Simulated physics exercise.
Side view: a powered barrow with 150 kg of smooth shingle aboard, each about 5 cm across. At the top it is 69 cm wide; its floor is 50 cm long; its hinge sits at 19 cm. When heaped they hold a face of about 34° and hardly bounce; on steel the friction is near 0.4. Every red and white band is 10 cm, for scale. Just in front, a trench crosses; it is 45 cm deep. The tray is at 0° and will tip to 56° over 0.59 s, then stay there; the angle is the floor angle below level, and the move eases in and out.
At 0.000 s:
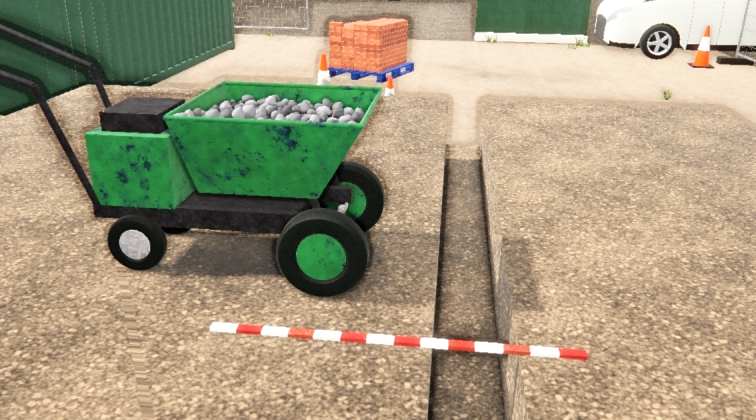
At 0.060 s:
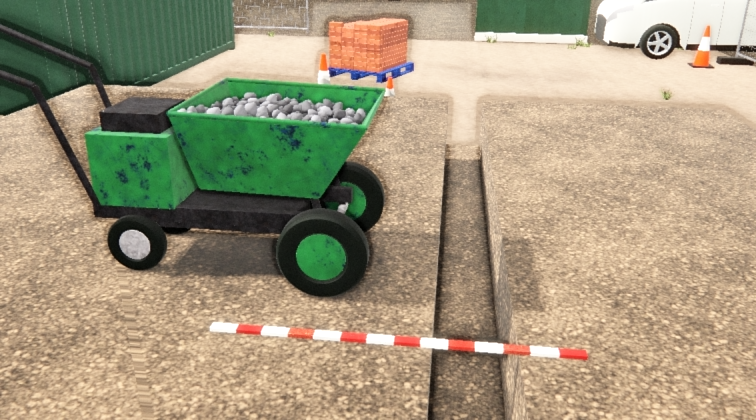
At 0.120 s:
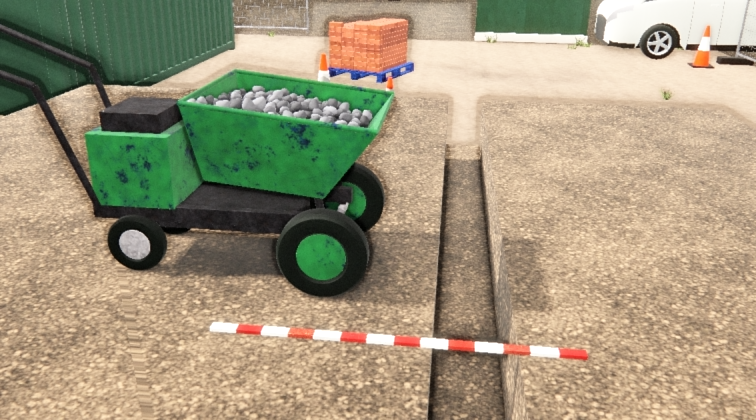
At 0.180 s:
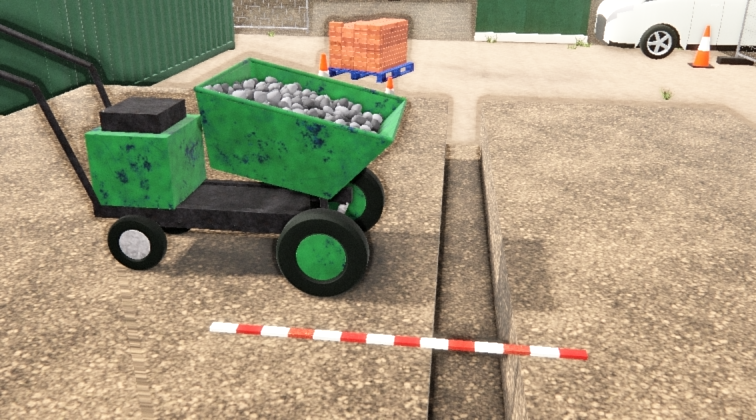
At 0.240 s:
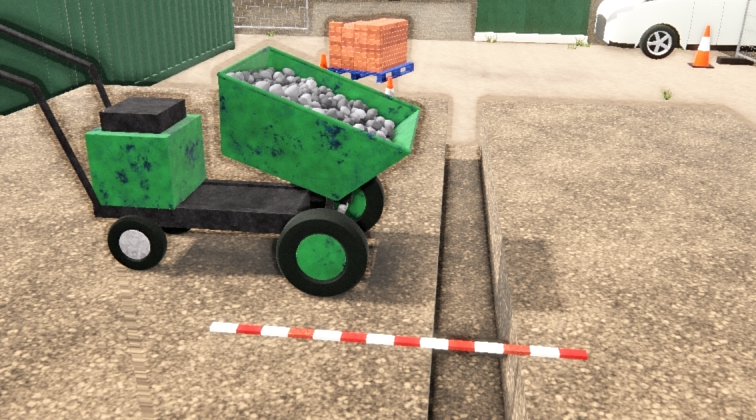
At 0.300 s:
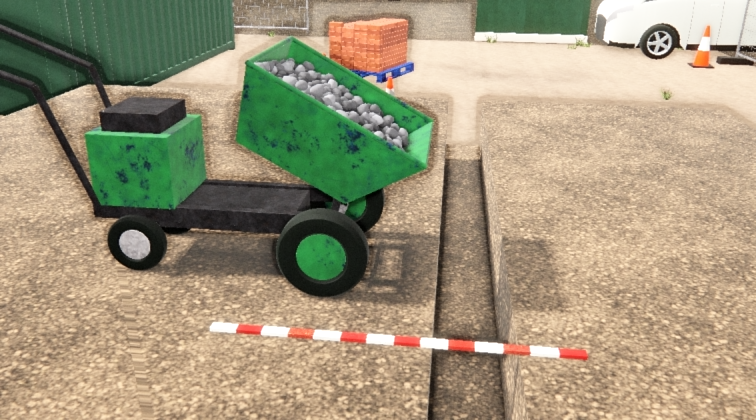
A green powered barrow loaded with smooth grey stones stood still beside a narrow trench, then its tray tilted forward to the right, slowly at first and then more steeply, its back end rising.
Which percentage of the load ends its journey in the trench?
Roughly 22 per cent.
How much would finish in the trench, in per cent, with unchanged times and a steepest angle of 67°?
Near 45 per cent then.
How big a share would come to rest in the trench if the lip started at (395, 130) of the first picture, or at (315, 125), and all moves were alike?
About 10 per cent from the first spot, about 40 from the second.
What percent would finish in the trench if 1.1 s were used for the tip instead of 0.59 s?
Trench share: Approx. 35%.
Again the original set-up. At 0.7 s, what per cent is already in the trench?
I'd say near 10 per cent at that time.
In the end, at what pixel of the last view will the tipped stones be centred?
About (533, 272).
After 0.4 s the floor is at 47°; 100 % in the tray; the foremost stones are at (434, 183).
After 0.7 s the floor is at 56°; 90 % in the tray, 9 % in the trench, 1 % past the trench; the foremost stones are at (517, 233).
After 1.0 s the floor is at 56°; 57 % in the tray, 12 % in the trench, 32 % past the trench; the foremost stones are at (662, 293).
After 3.0 s the floor is at 56°; 45 % in the tray, 22 % in the trench, 32 % past the trench; the foremost stones are past the picture's edge.
